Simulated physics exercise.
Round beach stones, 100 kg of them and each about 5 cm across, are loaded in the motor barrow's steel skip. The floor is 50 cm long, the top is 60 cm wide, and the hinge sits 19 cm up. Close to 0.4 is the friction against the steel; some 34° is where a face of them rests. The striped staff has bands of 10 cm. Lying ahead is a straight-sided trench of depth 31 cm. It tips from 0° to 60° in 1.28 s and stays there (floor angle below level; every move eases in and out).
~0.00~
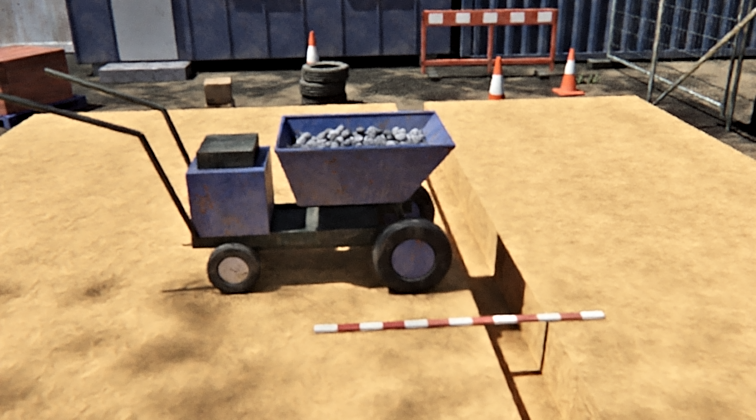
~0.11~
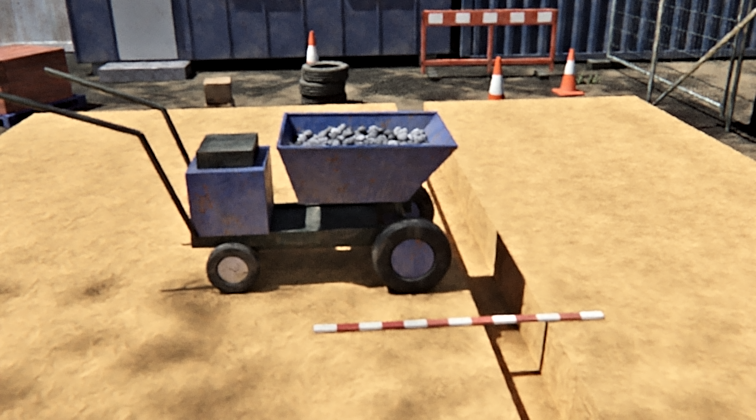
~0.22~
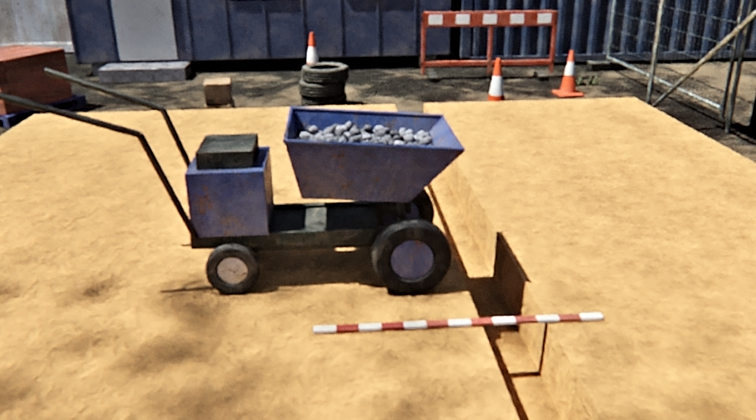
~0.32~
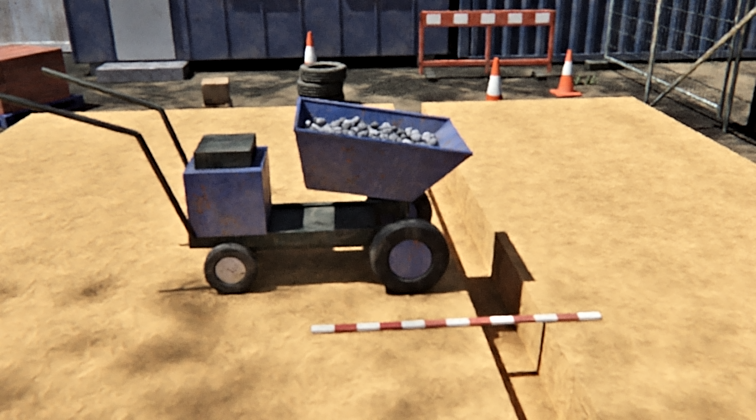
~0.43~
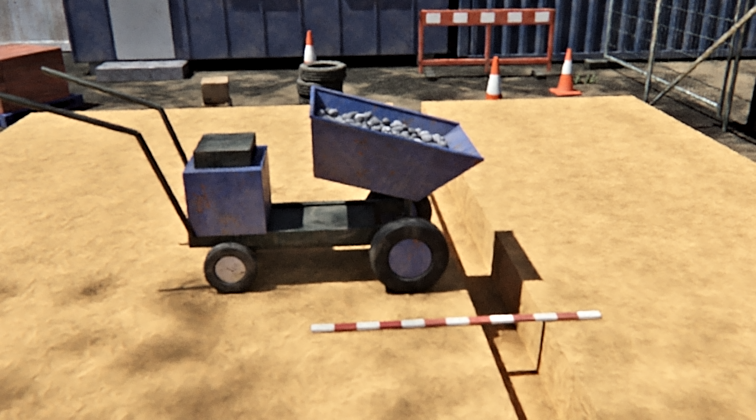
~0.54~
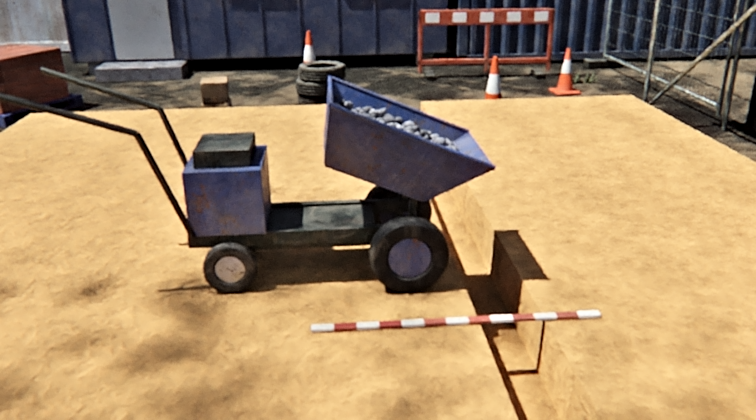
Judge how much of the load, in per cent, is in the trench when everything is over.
I judge it at about 15 per cent.
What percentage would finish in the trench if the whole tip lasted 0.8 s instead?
Near 10 per cent.
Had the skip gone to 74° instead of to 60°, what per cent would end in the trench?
Then about 10 per cent.
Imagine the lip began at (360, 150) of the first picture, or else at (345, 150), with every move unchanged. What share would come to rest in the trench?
Near 80 then near 60 percent.
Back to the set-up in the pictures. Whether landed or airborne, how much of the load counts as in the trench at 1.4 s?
By that moment, roughly 0 per cent of the load.
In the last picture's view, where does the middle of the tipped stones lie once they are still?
Their middle is at about (551, 254).
After 1.0 s the floor is at 51°; 100 % in the skip; the foremost stones are at (506, 189).
After 1.4 s the floor is at 60°; 73 % in the skip, 27 % past the trench; the foremost stones are at (587, 255).
After 1.7 s the floor is at 60°; 42 % in the skip, 58 % past the trench; the foremost stones are at (656, 244).
After 3.7 s the floor is at 60°; 8 % in the skip, 15 % in the trench, 77 % past the trench; the foremost stones are at (701, 234).
